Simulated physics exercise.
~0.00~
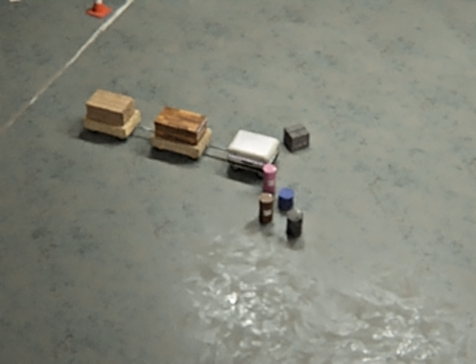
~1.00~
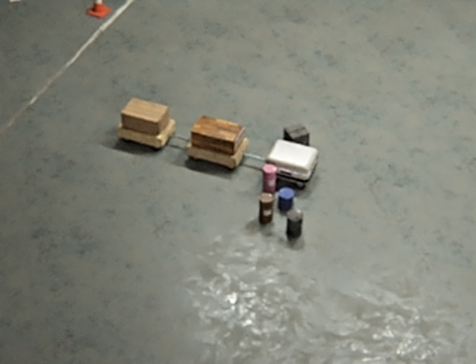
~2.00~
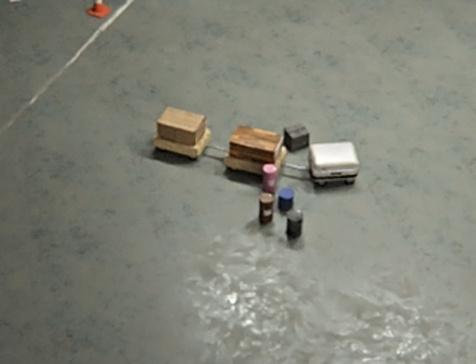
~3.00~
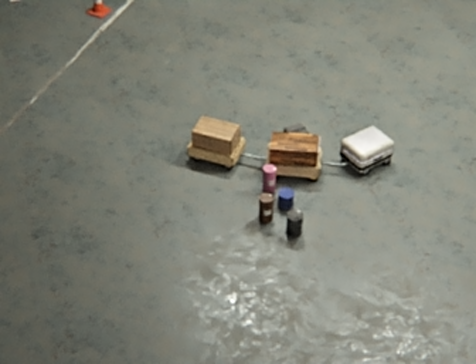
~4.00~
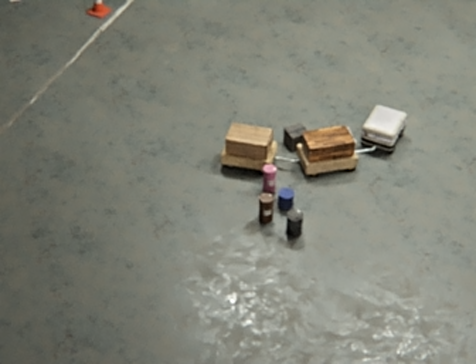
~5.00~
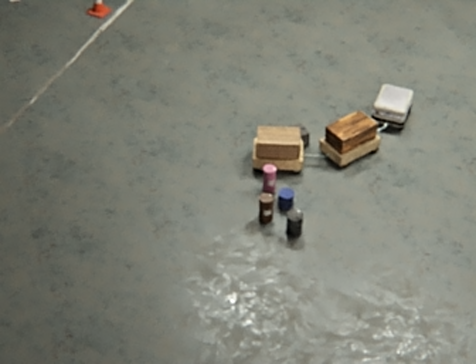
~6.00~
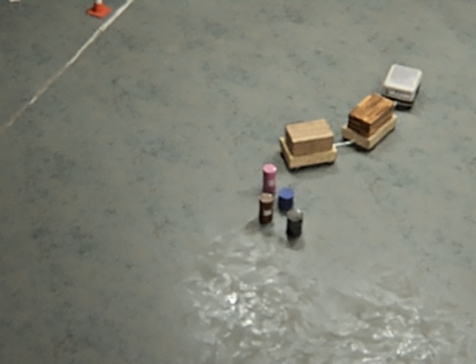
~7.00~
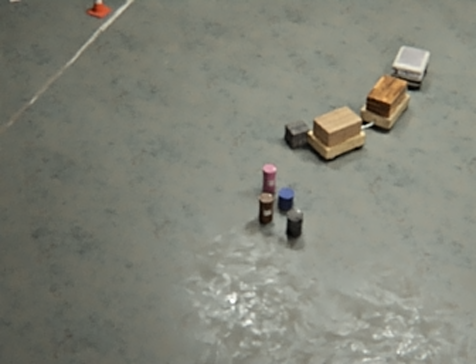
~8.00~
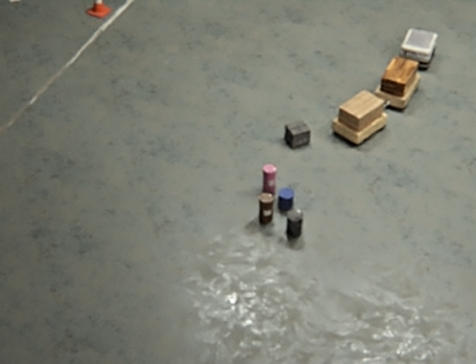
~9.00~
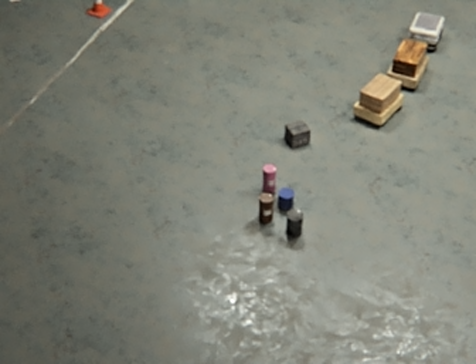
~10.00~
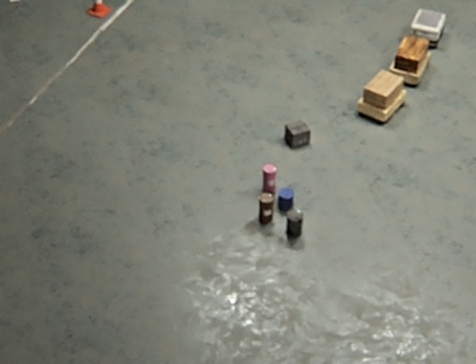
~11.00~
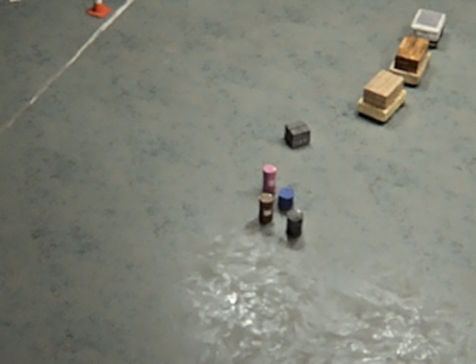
On a grey concrete floor, a tug towing two box-laden carts passes canisters and a grey box, curves left and stops upper right.
